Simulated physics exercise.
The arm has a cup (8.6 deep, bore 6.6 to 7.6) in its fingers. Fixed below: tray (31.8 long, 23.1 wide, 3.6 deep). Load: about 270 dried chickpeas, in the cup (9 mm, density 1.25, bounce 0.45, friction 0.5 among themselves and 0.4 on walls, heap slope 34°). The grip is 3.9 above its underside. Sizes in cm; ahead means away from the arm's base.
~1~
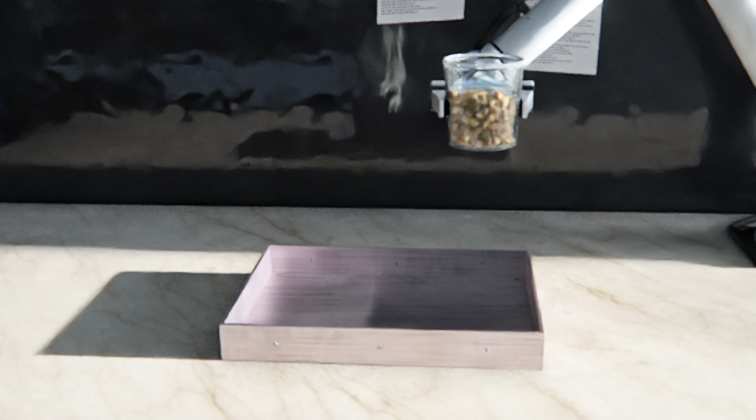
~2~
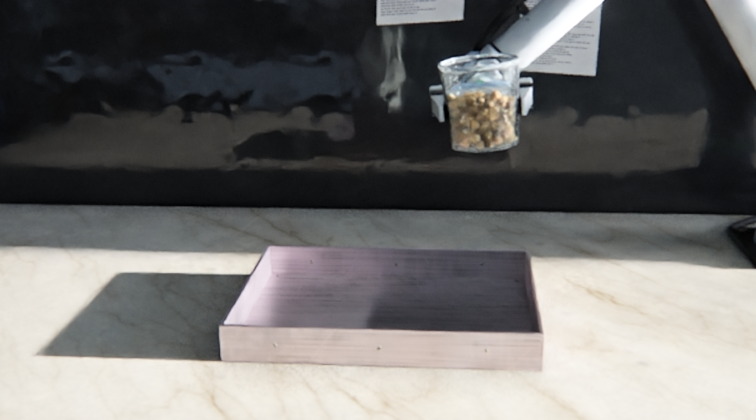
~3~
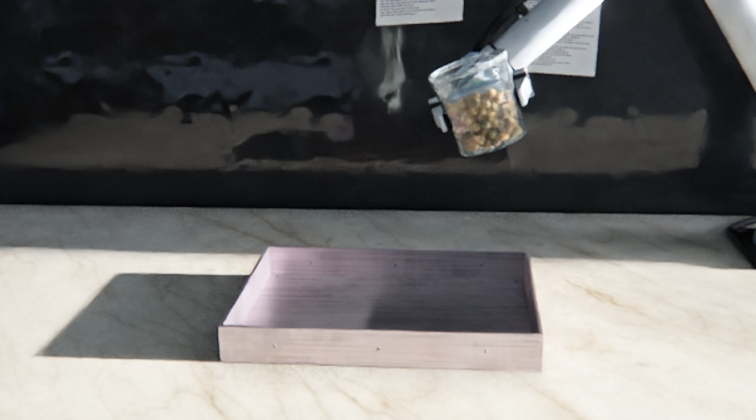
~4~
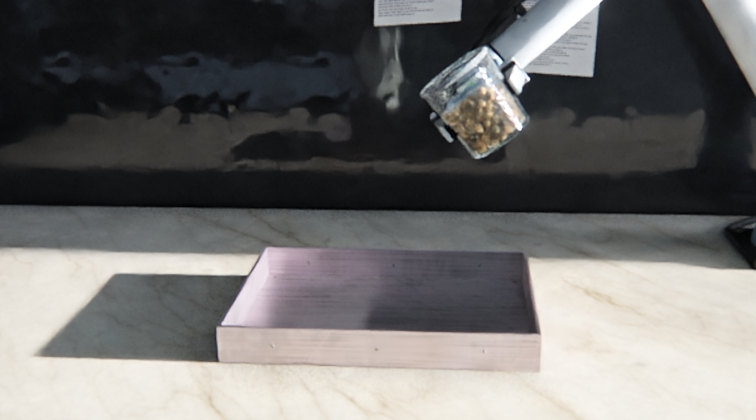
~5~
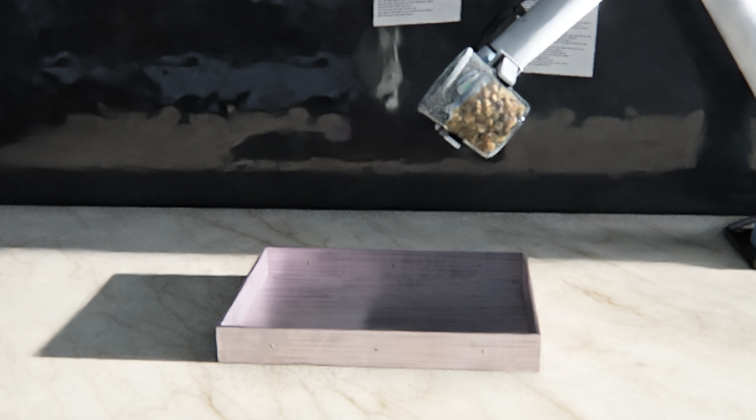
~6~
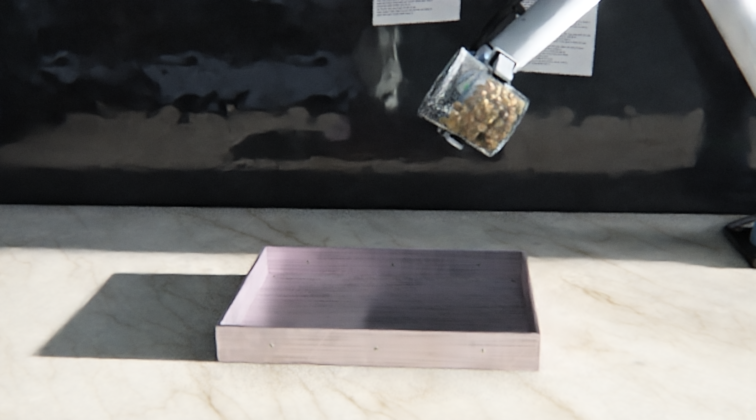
A robotic arm tilts a clear cup of dried chickpeas leftward above a shallow wooden tray.
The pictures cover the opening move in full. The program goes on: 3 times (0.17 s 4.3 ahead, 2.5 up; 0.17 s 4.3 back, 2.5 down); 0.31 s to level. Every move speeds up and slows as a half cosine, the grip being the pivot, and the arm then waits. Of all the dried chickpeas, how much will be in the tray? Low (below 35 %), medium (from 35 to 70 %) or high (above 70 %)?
In the tray the share is low, below 35 %.
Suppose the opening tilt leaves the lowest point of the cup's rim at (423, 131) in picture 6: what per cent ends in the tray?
Some 65 per cent.
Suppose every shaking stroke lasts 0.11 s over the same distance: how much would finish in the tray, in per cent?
It would be near 65 per cent.
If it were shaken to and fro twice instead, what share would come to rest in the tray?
It would be near 10 per cent.
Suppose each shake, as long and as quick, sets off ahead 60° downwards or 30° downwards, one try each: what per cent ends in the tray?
About 0 and 0 per cent.
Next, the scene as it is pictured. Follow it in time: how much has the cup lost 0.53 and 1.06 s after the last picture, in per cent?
In turn: 5, 15.
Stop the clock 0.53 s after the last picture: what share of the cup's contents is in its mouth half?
About 45 per cent.
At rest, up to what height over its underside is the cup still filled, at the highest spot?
About 6.5 cm.
Then, 0.53 s after the last picture, tilted 56° forward, highest piece 28 above the table; 256 in the cup, 12 in the tray.
Then, 1.06 s after the last picture, tilted 53° forward, highest piece 25 above the table; 231 in the cup, 28 in the tray, 9 in flight or on a rim.
Then, 1.53 s after the last picture, level, highest piece 26 above the table; 231 in the cup, 37 in the tray.
Then, 2.58 s after the last picture, level, highest piece 26 above the table; 231 in the cup, 37 in the tray.
Final count, 231 in the cup, 37 in the tray. That is 14 % in the tray.
